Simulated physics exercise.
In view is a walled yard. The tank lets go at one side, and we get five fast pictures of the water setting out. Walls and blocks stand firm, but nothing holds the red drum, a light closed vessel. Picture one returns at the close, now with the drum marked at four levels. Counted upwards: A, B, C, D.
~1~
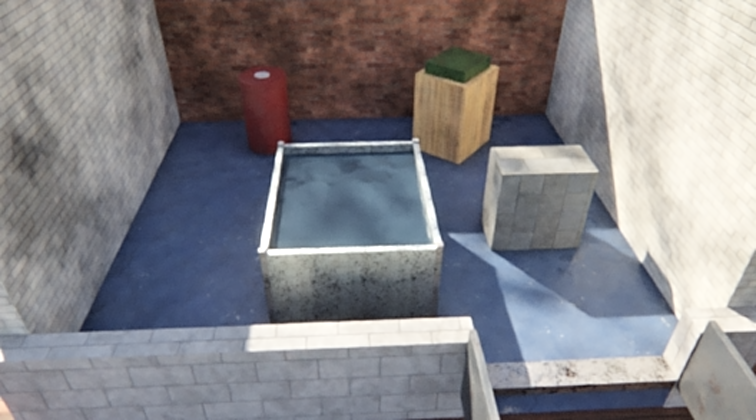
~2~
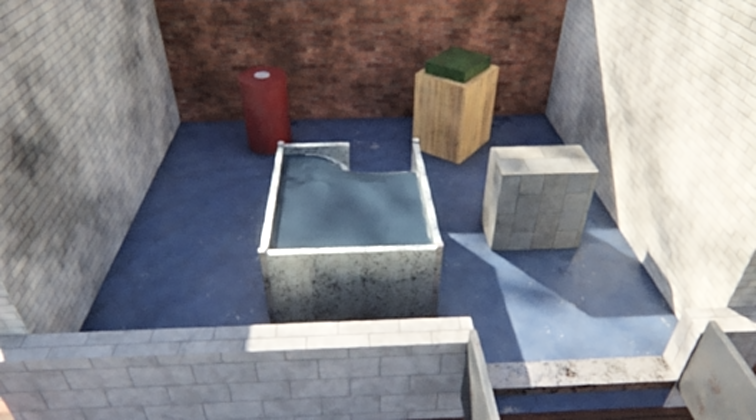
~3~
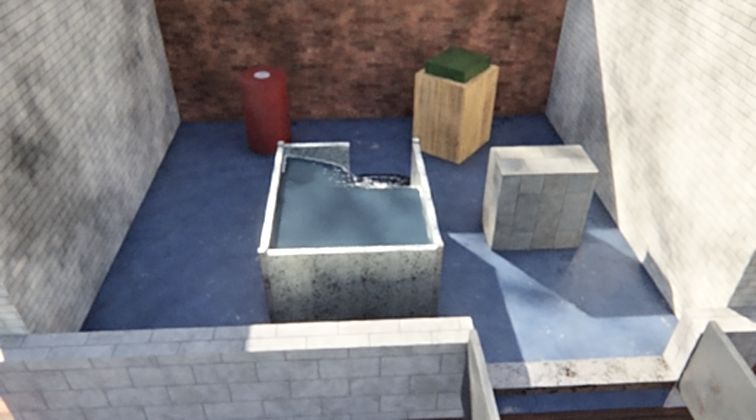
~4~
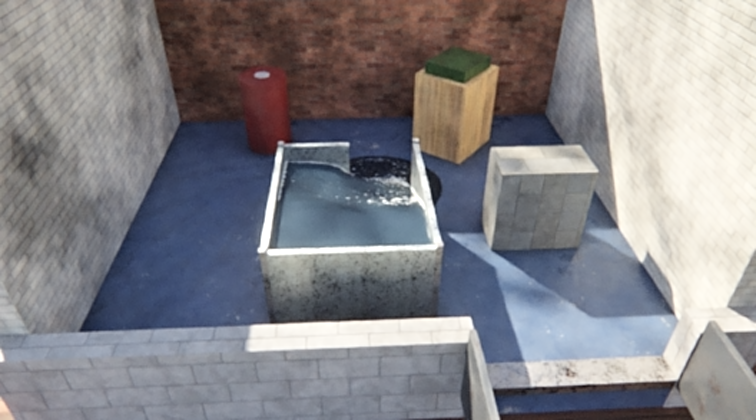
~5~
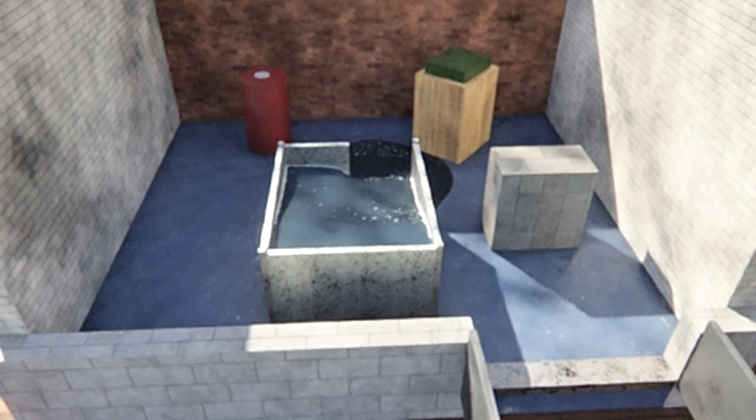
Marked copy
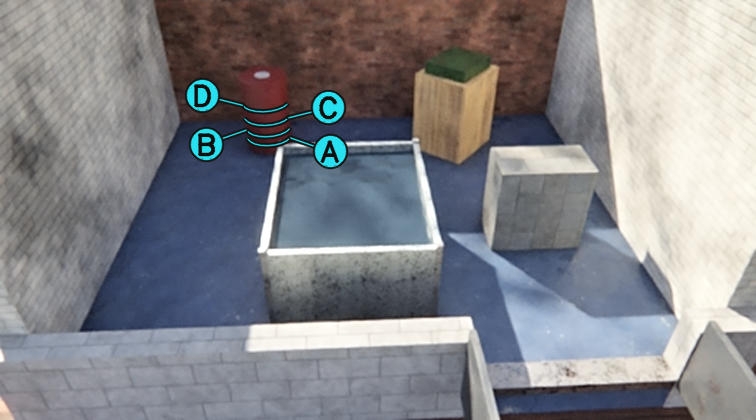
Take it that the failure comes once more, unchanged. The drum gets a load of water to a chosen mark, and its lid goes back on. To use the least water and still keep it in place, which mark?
B is the one.
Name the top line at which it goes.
It is A.
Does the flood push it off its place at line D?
No, not at all.
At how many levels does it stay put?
Three.
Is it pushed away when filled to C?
No, not at all.
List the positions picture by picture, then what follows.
The first frame shows lid of the red drum at (262, 75); tank full, its middle at (350, 197); open gate at (577, 317).
In the second frame, water covers 2 % of the ground, mostly out of sight from here.
In the third frame, water covers 4 % of the ground, mostly out of sight from here.
In the fourth frame, water covers 7 % of the ground, mostly out of sight from here.
The fifth frame shows lid of the red drum at (262, 75); 11 % of the ground wet, in view closest to the drum at (347, 147).
On the marked copy, A at (267, 145); B at (266, 136); C at (265, 125); D at (263, 111); from the bottom up A, B, C, D.
If A is chosen, it is pushed about its own width away.
If B is chosen, it shifts by a finger or two and stays.
If C is chosen, it does not move.
If D is chosen, it does not move.
